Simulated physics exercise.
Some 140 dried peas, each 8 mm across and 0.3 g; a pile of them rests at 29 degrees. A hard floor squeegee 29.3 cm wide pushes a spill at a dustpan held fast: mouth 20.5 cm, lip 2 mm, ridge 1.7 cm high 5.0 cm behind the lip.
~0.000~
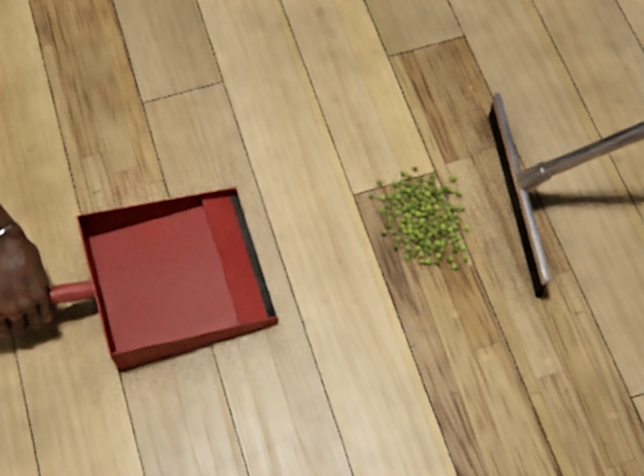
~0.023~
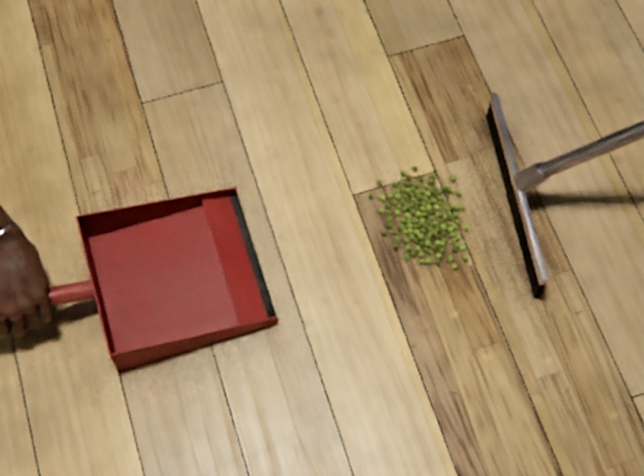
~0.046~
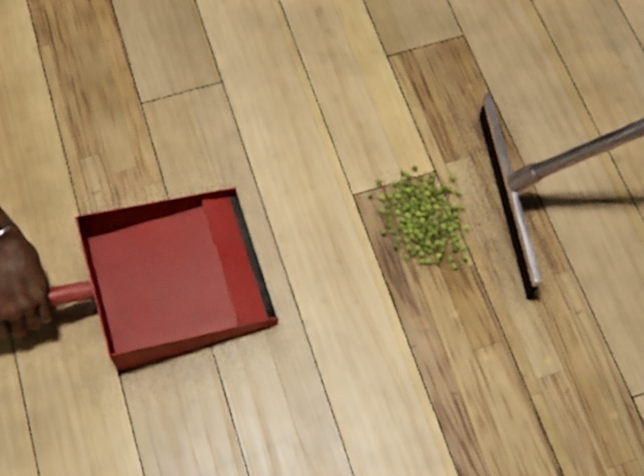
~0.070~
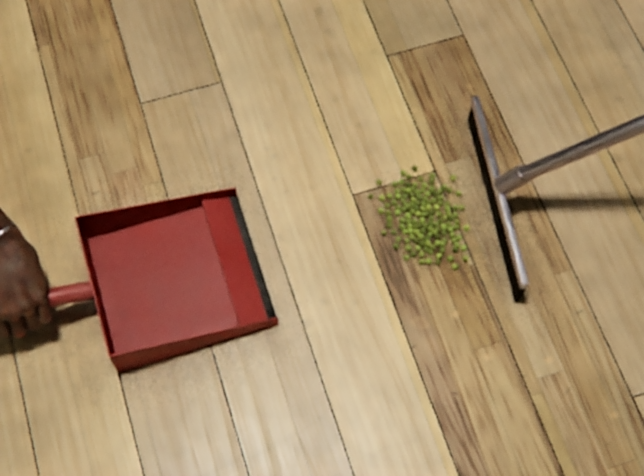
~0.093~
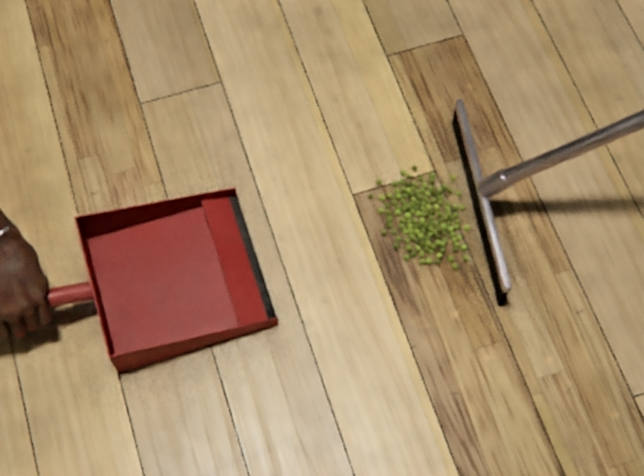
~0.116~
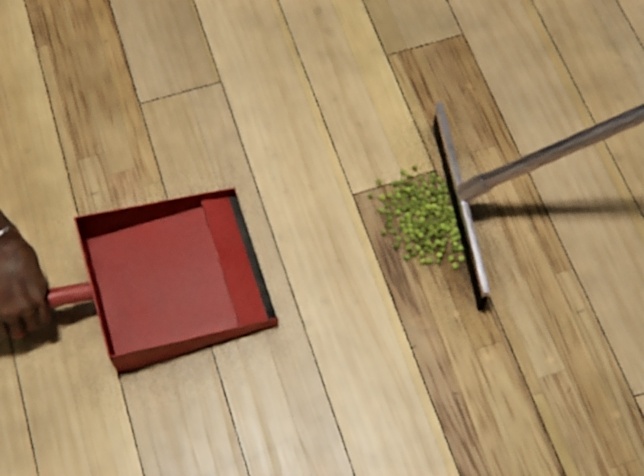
At first, a hand holds a red dustpan on a wooden floor at the left, while a small pile of green peas sits apart from a squeegee on the right. The squeegee slides left across the boards, closing the gap, and its blade meets the pile's right edge, nudging a few peas.
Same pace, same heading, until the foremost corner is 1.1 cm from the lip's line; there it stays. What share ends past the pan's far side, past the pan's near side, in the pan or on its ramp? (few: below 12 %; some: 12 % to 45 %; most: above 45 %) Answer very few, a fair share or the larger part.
Far side: A fair share, near side: Very few, pan: A fair share.
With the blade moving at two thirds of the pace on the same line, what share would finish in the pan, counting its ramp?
In that case some 20 per cent.
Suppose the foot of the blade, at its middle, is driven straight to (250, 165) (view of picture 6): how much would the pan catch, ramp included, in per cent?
Some 20 per cent.
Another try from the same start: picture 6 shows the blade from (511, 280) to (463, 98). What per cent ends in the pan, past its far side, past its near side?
Pan 20, far 20, near 5.
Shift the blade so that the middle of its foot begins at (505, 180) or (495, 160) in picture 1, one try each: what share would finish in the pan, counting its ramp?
Some 30 and 30 per cent.
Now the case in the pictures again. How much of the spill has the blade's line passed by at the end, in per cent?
Some 0 per cent.
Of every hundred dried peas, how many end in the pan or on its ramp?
Roughly 25 per cent.
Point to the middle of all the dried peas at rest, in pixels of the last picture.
At about (246, 239).
Then, at 0.23 s, middle of the blade 14 cm from the lip; 0 % over the lip, far side 10 %, near side 5 %.
After 0.30 s, middle of the blade 6 cm from the lip; 0 % over the lip, far side 15 %, near side 5 %.
Then, at 0.51 s, middle of the blade 3 cm from the lip; 40 % over the lip, far side 20 %, near side 5 %.
At rest (2.0 s), far side 20 %, near side 5 %, pan 25 %, in front of the lip or behind the blade 45 %.
